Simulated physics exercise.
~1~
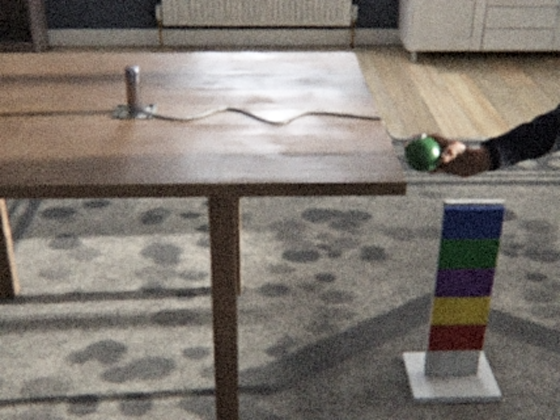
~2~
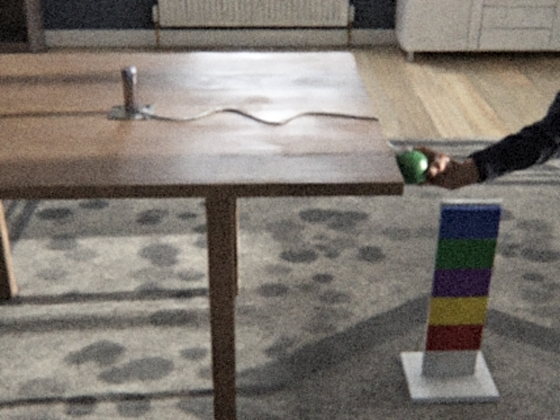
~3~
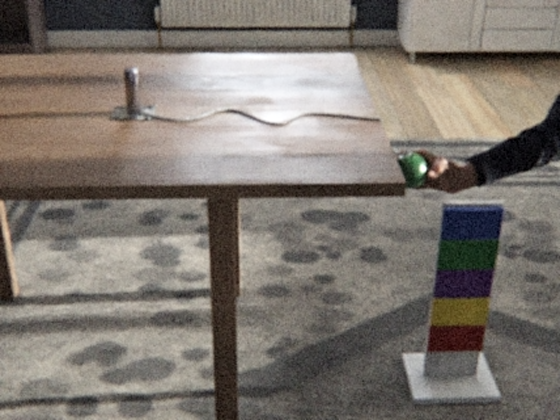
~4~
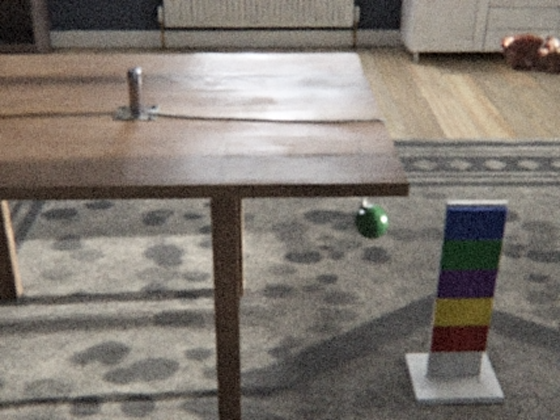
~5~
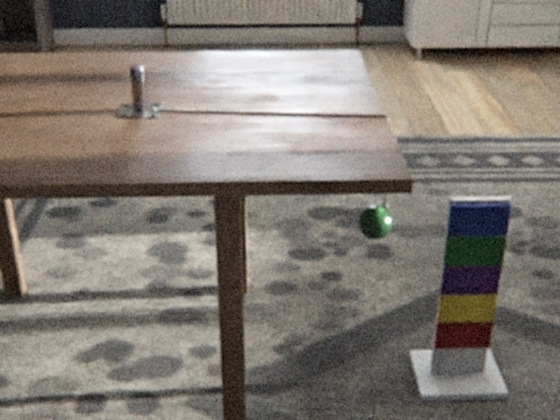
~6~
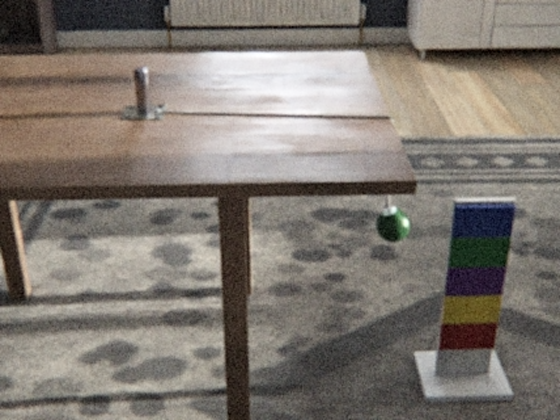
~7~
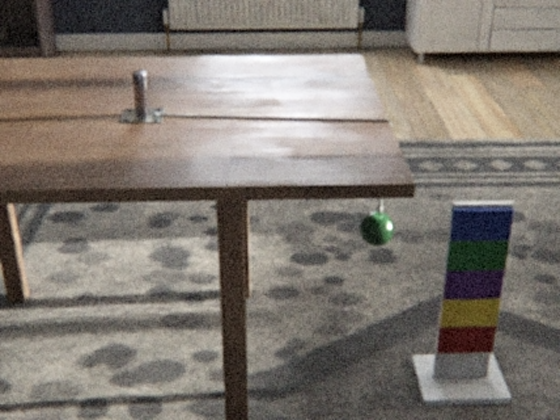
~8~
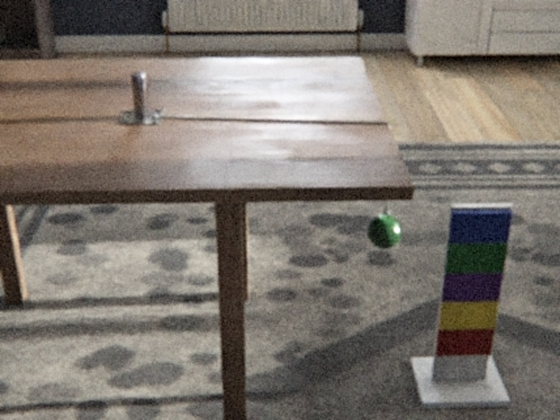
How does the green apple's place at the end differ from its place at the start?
At the start the apple is held in the hand just off the right end of the table, near the height of the tabletop. At the end it is lower and a little further left, hanging just below the table edge.
